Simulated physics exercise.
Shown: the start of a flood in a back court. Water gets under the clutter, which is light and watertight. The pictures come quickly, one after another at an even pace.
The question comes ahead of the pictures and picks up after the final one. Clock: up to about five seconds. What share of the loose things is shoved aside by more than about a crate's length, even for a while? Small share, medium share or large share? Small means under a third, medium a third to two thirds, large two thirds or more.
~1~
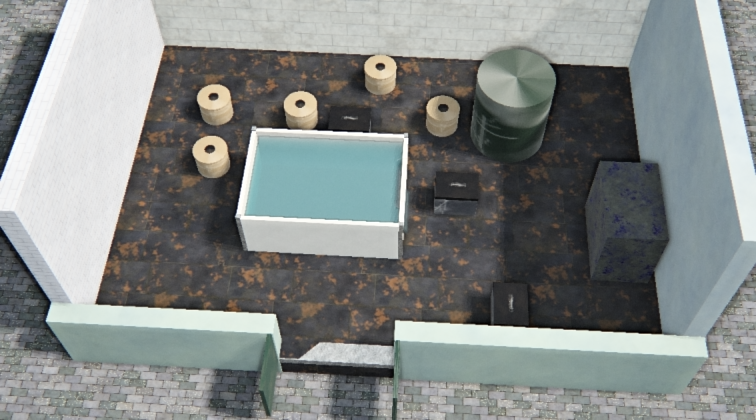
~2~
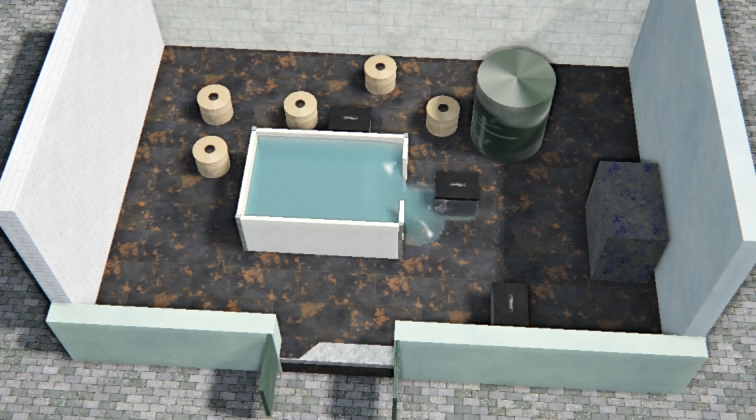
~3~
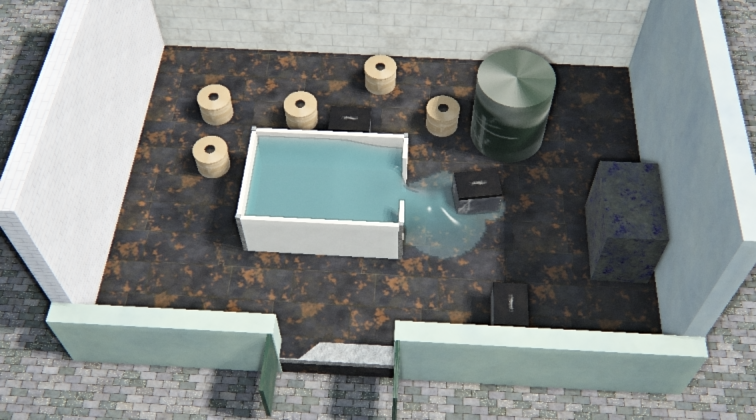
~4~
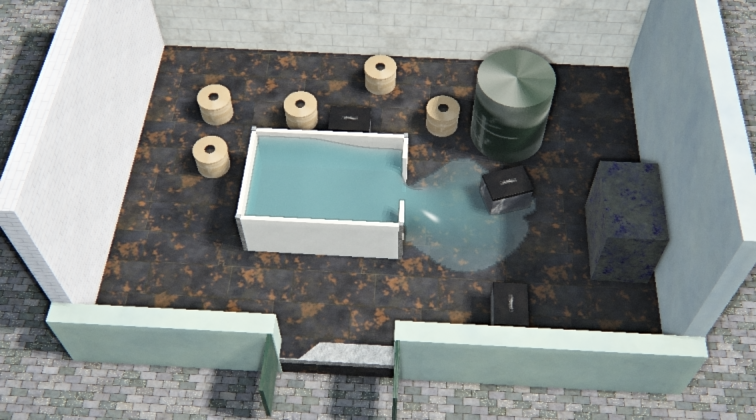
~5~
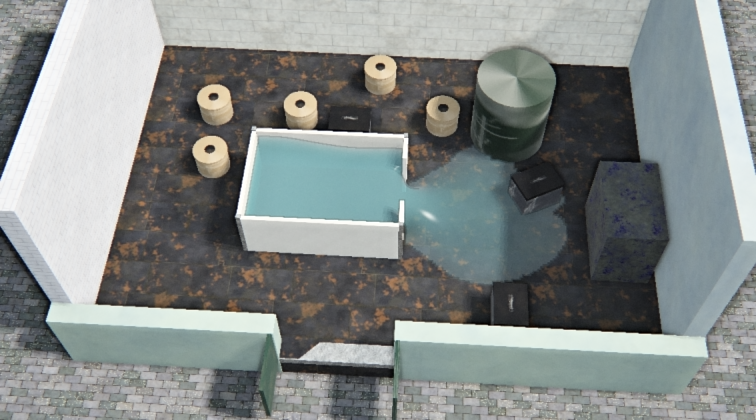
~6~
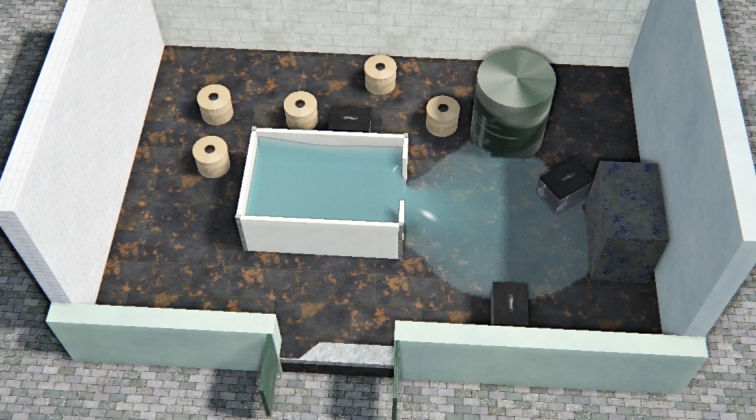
A small share.
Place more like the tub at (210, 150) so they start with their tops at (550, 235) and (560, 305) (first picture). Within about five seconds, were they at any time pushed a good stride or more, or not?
Result by item: Gets dislodged / gets dislodged.
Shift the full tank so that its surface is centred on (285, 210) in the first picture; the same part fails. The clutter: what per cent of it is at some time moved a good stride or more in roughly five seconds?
I'd put it near 20 percent.
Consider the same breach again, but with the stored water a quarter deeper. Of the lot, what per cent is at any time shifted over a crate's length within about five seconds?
Roughly 50 per cent of them.
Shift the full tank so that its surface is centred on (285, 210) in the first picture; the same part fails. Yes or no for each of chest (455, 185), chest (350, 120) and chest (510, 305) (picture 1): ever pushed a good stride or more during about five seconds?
Item one travelled far enough, item two not displaced far, item three travelled far enough.
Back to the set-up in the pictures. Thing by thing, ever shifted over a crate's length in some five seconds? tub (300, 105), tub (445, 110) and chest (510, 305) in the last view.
Working through them in turn, I get never that far off, never that far off, then shoved clear.
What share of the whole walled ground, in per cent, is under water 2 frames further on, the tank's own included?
Estimate: Near 30 %.
A moment on, 1 of 8 are well off their spots; 0 afloat.
Next, 1 of 8 are well off their spots; 1 afloat.
Later, 1 of 8 are well off their spots; 2 afloat.
In the end, 2 of 8 are well off their spots, and 2 have been at some point; 2 afloat.
